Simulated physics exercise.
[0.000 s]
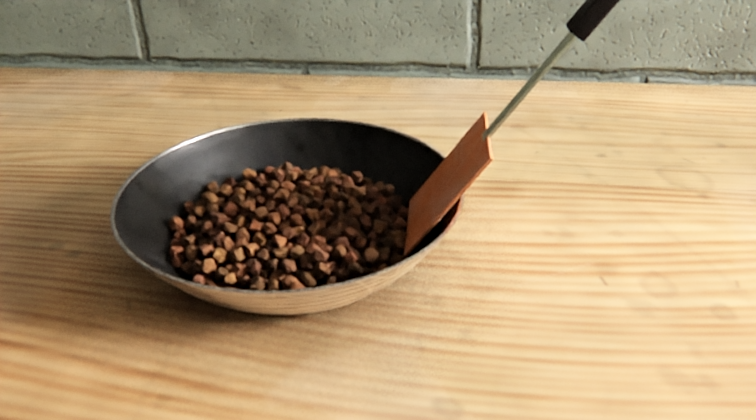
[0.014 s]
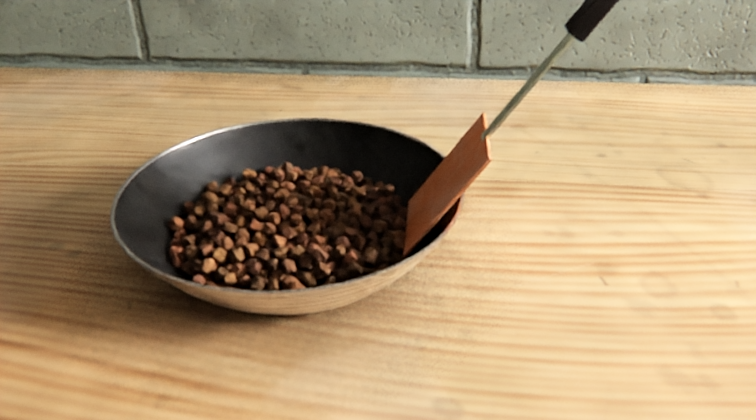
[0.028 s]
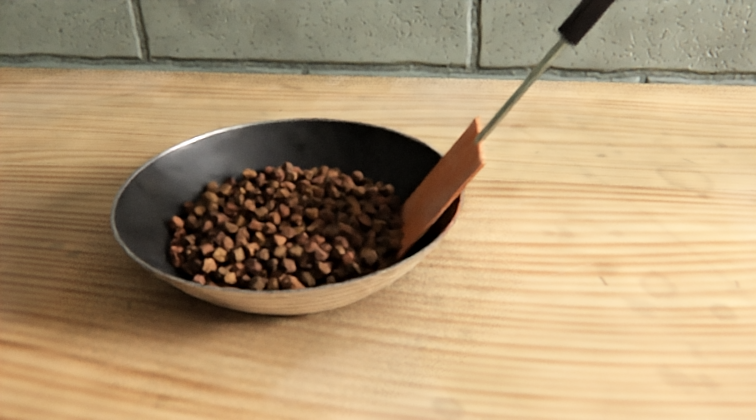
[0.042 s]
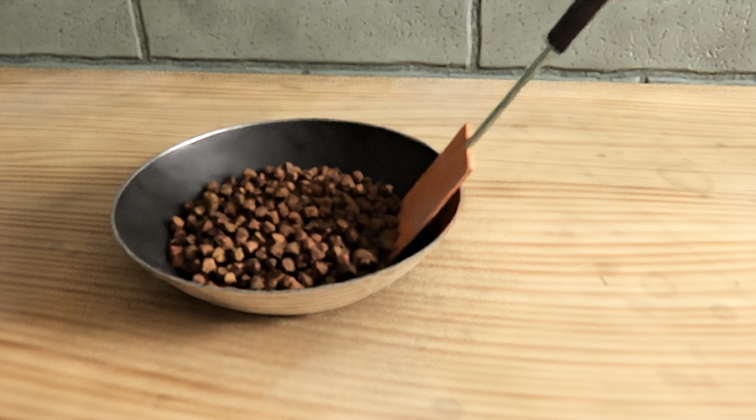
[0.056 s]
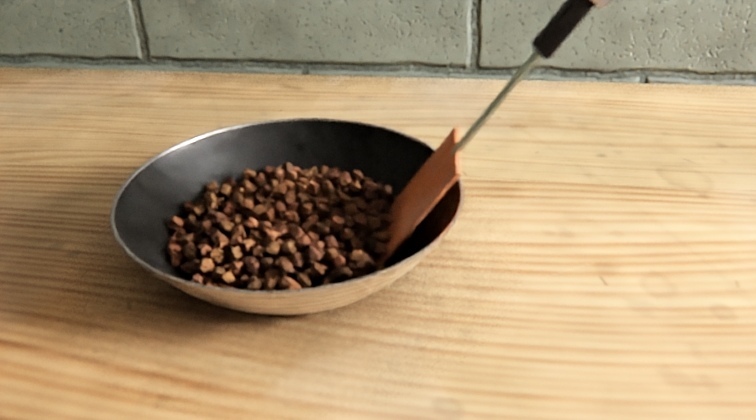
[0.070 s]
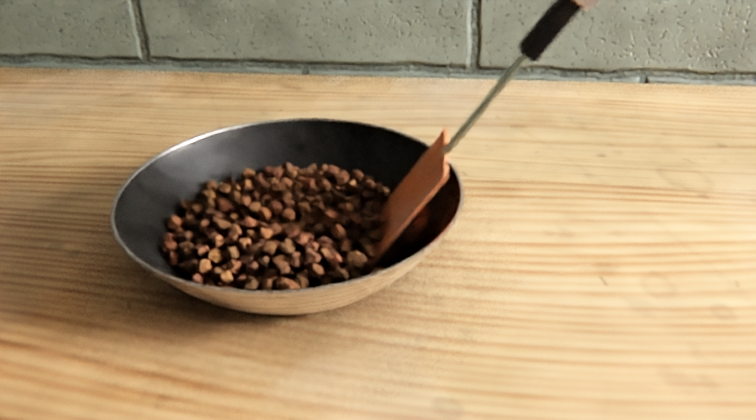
We see a dark pan of small brown pellets on a wooden surface, an orange-brown turner resting at its right side. The turner slides a short way left into the pan, nudging the nearest pellets slightly leftward.
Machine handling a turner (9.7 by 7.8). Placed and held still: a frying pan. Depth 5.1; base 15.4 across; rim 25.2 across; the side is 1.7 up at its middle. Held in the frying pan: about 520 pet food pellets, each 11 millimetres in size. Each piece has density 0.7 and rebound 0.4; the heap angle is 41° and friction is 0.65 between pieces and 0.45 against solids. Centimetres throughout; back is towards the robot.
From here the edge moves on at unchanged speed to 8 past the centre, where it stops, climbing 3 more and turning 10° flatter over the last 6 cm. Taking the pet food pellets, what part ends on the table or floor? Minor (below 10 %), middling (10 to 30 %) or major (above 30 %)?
Middling.
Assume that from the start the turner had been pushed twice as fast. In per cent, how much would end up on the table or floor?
In that case some 35 per cent.
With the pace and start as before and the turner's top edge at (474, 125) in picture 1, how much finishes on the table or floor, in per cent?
Spill: Approx. 25 per cent.
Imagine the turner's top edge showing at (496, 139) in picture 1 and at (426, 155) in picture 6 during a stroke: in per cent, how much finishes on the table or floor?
Some 30 percent ends up on the table or floor.
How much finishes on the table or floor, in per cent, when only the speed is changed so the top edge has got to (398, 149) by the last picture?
My guess is around 35 percent.
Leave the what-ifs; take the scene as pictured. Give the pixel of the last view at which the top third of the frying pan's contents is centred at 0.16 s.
It sits at about (228, 205).
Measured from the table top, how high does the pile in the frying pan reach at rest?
Close to 6.5 centimetres high.
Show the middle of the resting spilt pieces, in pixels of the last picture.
It ends up around (108, 226).
After 0.16 s, sloping 56°, highest piece 7 above the table; 519 in the frying pan, 1 on the blade or in flight.
After 0.25 s, sloping 52°, highest piece 8 above the table; 515 in the frying pan, 2 on the table or floor, 3 on the blade or in flight.
After 0.50 s, sloping 46°, highest piece 7 above the table; 435 in the frying pan, 74 on the table or floor, 11 on the blade or in flight.
After 1.55 s, sloping 46°, highest piece 6 above the table; 433 in the frying pan, 87 on the table or floor.
At rest, 433 in the frying pan, 87 on the table or floor. That is 17 % on the table or floor.
